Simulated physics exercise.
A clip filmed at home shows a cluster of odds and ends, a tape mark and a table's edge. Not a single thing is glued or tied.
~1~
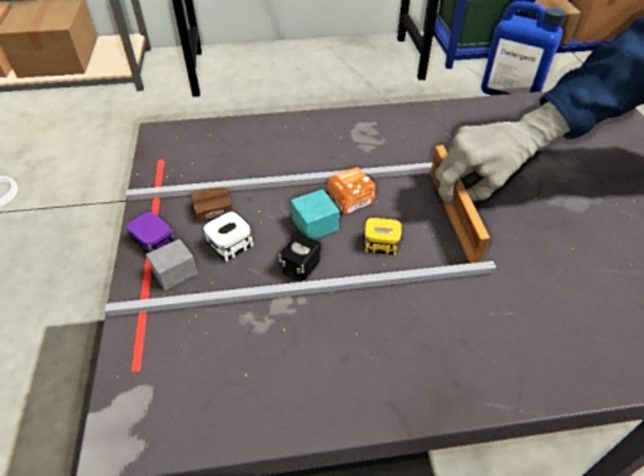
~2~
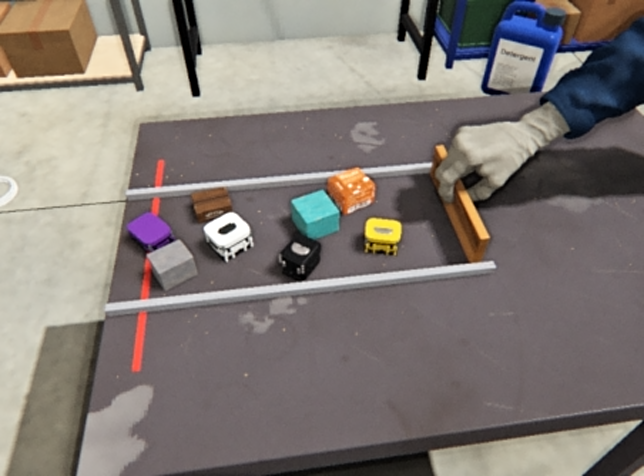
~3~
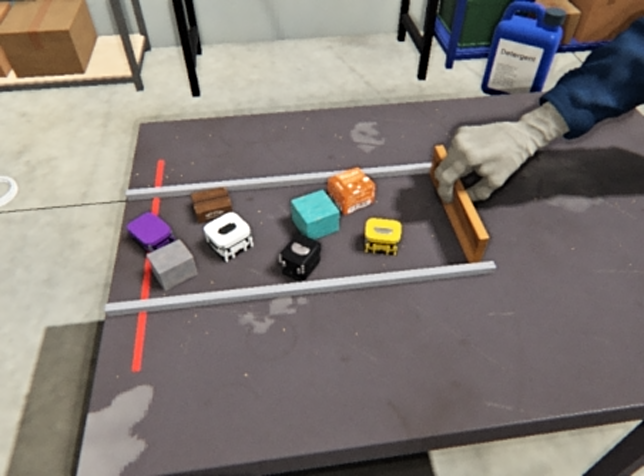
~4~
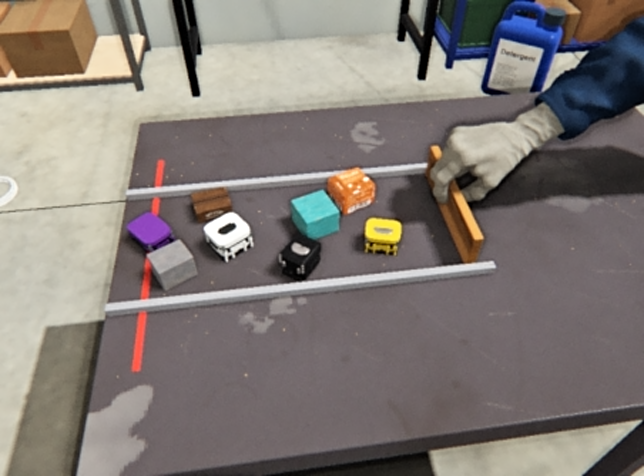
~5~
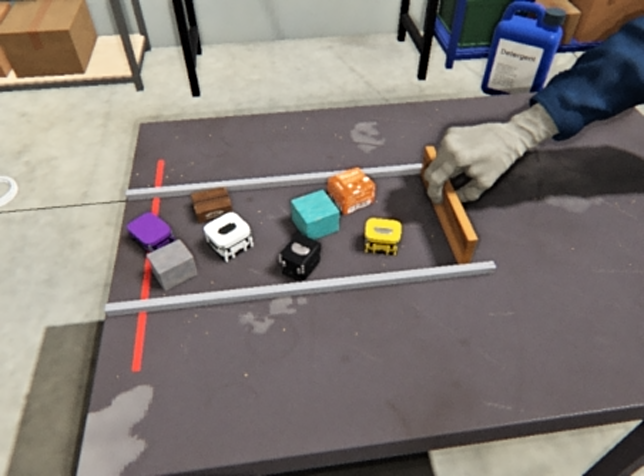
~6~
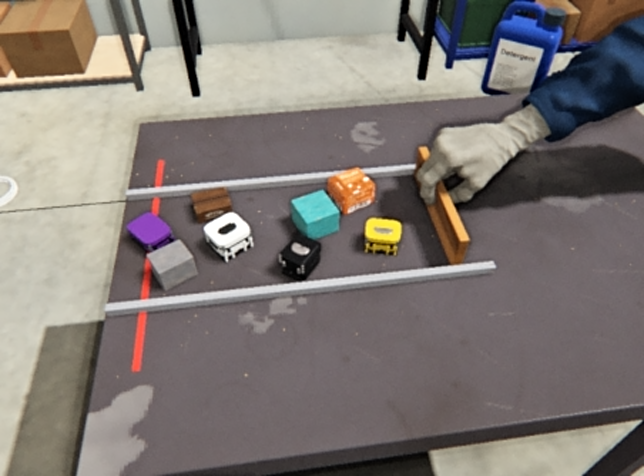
A gloved hand holds a wooden board still between two rails on a dark table, then slides it slightly left toward a loose group of coloured blocks and small cases, which stay in place near a red tape line.
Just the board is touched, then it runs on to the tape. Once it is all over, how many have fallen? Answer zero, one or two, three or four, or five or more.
When it is over, five or more have fallen.
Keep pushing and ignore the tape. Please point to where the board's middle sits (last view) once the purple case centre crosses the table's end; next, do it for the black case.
The middle is at (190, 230) when it's the purple case, and at (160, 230) when it's the black case.
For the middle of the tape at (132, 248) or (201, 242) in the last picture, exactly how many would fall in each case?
Floor count: 8; 0.
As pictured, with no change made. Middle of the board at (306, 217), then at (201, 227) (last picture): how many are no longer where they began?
At the first point the count is 4, at the second it's 8.
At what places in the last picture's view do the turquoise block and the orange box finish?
Okay, so first (131, 226), and next (134, 202).
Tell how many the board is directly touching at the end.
3.
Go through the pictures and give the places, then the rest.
The first frame shows purple case (151, 234); grey block (172, 265); brown box (212, 204); board (456, 202); tape (151, 246).
The second frame shows grey block (172, 265); white case (229, 237).
The third frame shows brown box (212, 205); board (456, 202).
The fourth frame shows purple case (151, 235); turquoise block (315, 216).
The fifth frame shows grey block (172, 265); orange box (351, 191).
The sixth frame shows purple case (151, 235); grey block (172, 265); brown box (212, 205); board (438, 204); tape (151, 246).
Soon after, none off yet; purple case at rest near (151, 235); grey block at rest near (172, 265); brown box at rest near (212, 205).
At rest, the number that fall off is five or more; fallen, black case, white case, brown box, grey block and purple case.
